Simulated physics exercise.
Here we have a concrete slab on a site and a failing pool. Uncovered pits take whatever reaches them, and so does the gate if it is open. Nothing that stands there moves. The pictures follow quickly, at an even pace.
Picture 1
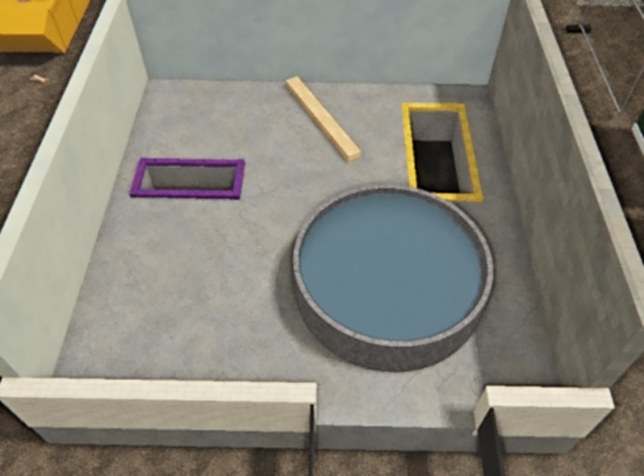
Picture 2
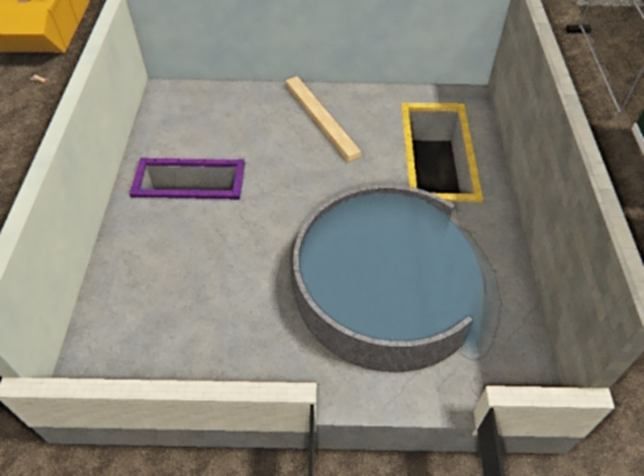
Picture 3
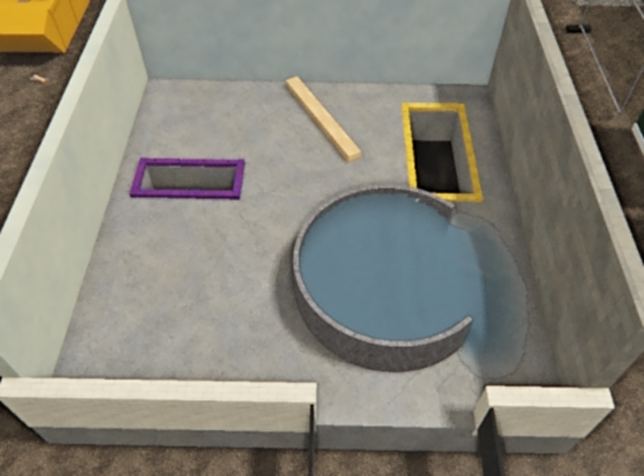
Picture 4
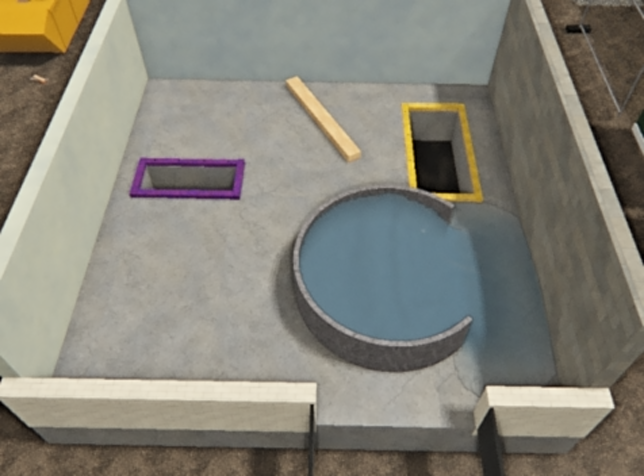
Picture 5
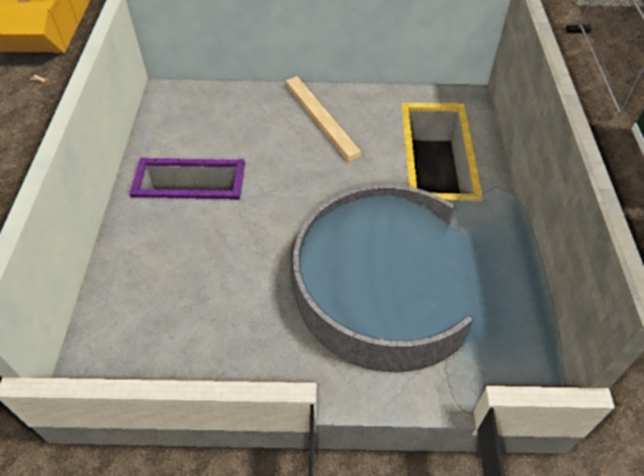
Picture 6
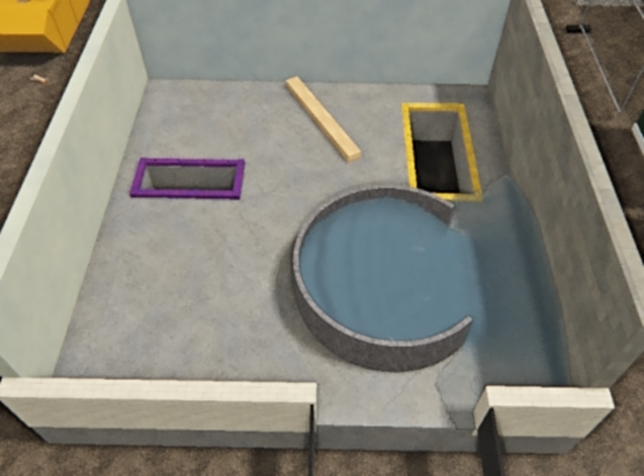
Water pours through a gap that opens in the right side of a round pool on a walled concrete slab, spreading to the right-hand wall, then along it both toward the yellow-framed opening and toward the front edge.
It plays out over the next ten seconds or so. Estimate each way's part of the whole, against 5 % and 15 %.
One by one: The gate takes above 15 %; the yellow pit takes above 15 %; the purple pit takes not even 5 %.
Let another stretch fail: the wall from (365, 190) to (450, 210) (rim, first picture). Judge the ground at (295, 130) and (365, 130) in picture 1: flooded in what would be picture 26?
In that order: Flooded, under water.
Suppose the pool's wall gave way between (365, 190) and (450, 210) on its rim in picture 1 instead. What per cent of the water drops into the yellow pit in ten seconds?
Per cent: Yellow 50.
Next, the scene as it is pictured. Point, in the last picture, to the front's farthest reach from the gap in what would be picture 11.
Near (484, 99).
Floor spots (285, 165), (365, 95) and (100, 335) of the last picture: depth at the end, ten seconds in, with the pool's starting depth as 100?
About 4, 14 and 2 per cent.
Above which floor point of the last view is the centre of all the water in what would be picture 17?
Close to (443, 283).
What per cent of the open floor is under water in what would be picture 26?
Close to 45 %.
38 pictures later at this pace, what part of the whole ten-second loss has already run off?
Close to 75 %.
A moment on, water covers 15 % of the floor; the gate 0 %, the yellow pit 0 %, the purple pit 0 %.
Next, water covers 25 % of the floor; the gate 1 %, the yellow pit 4 %, the purple pit 0 %.
Then, water covers 45 % of the floor; the gate 7 %, the yellow pit 10 %, the purple pit 0 %.
Later, water covers 60 % of the floor; the gate 14 %, the yellow pit 17 %, the purple pit 0 %.
In the end, water covers 85 % of the floor; the gate 19 %, the yellow pit 24 %, the purple pit 0 %.
